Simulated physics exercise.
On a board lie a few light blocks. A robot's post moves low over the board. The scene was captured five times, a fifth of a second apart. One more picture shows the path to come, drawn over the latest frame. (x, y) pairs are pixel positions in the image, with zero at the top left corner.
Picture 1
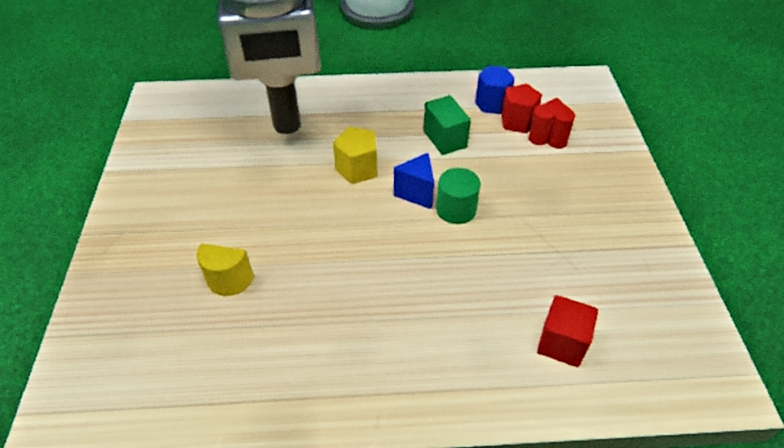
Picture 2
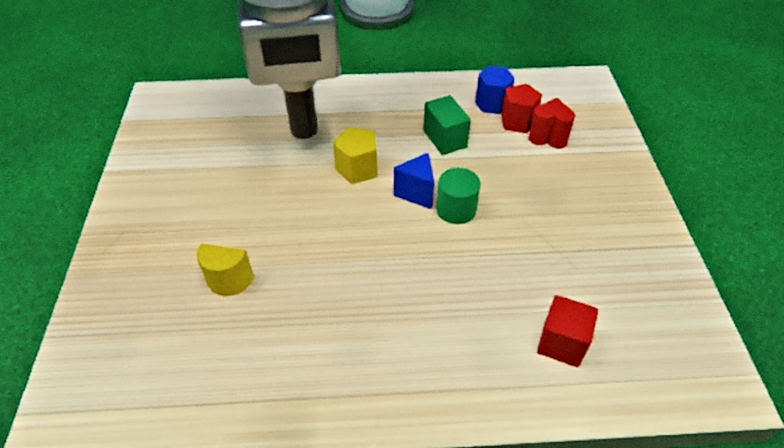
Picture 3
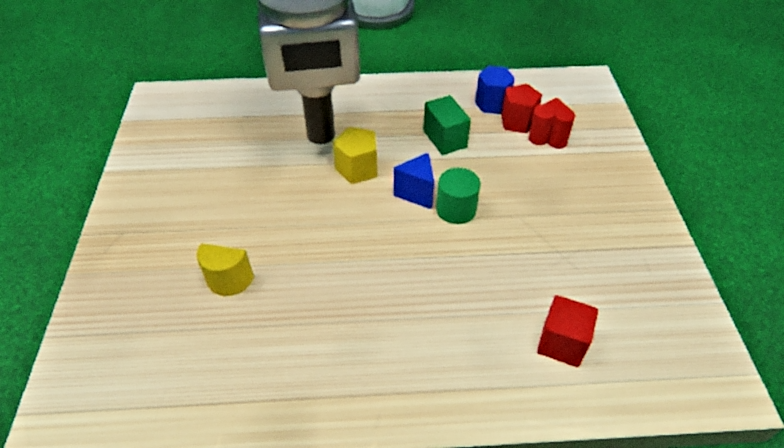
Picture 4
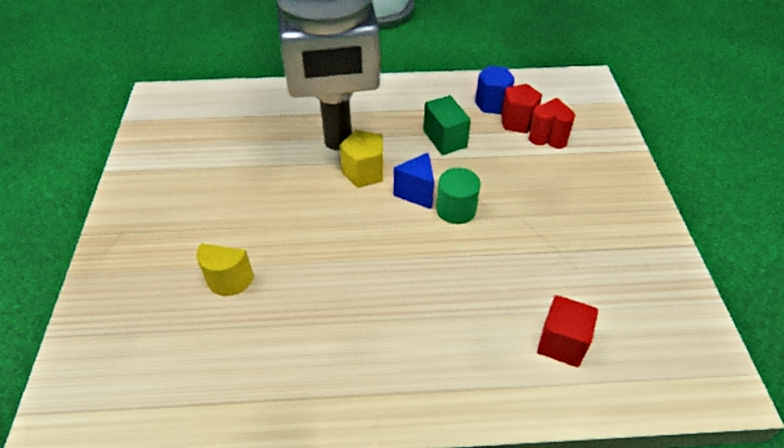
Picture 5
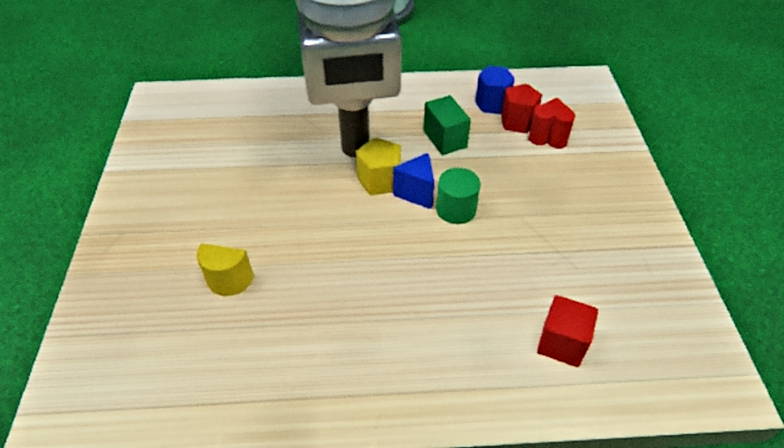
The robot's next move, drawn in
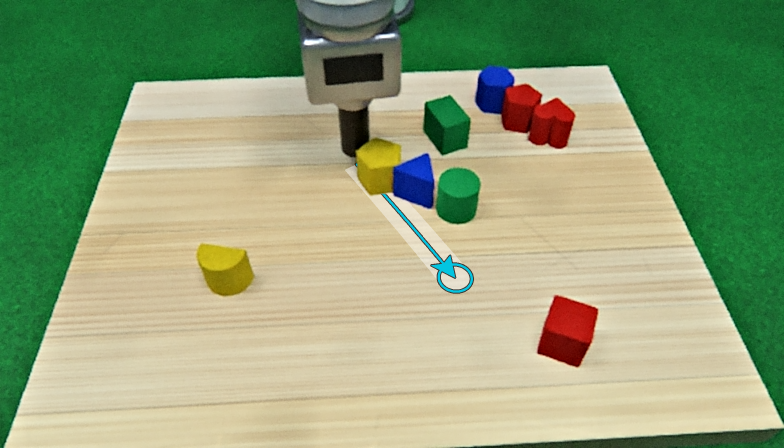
A robot's dark post, under a grey metal housing, glides low and slowly rightward and slightly nearer across a pale wooden board on green cloth, seen from above by a still camera. Yellow, blue and green blocks sit near the middle, blue and red ones at upper right, a yellow half-round at left, a red cube at lower right. The post meets the yellow five-sided block and nudges it right, up beside the blue three-sided block.
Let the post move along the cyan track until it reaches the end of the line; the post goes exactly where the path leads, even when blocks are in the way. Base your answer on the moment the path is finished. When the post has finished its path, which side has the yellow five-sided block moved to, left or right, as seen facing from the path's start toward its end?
Answer: Left.
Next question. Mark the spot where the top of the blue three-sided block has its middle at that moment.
The blue three-sided block ends near (511, 223).
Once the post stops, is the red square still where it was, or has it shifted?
It keeps its position.
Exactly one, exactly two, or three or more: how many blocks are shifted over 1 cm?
Once the path ends, three or more blocks will have shifted.
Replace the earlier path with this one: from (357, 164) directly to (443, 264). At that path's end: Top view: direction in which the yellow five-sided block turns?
Viewed from above: Anti-clockwise.
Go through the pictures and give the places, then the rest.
In the first frame, lower end of the post at (287, 126), tops of blocks, yellow five-sided block at (356, 141), blue three-sided block at (418, 167), green circular block at (460, 182), red square at (573, 318).
In the second frame, post at (304, 130), blocks as before.
In the third frame, post at (321, 135), blocks as before.
In the fourth frame, post at (339, 141), yellow five-sided block at (363, 144).
In the fifth frame, post at (356, 148), yellow five-sided block at (380, 153), blue three-sided block at (418, 167), green circular block at (460, 182), red square at (573, 318).
The drawn path runs from (357, 164) to (455, 278).
On the path given first. One third of the way, post at (387, 182); yellow five-sided block at (412, 190); blue three-sided block at (446, 198), turned 45° anticlockwise; green circular block at (478, 185).
Two thirds of the way, post at (421, 220); yellow five-sided block at (456, 224), turned 20° anticlockwise; blue three-sided block at (491, 218), turned 70° anticlockwise; green circular block at (479, 185).
At the end, post at (457, 262); yellow five-sided block at (502, 253), turned 60° anticlockwise; blue three-sided block at (511, 223), turned 105° anticlockwise; green circular block at (479, 185); red square not moved.
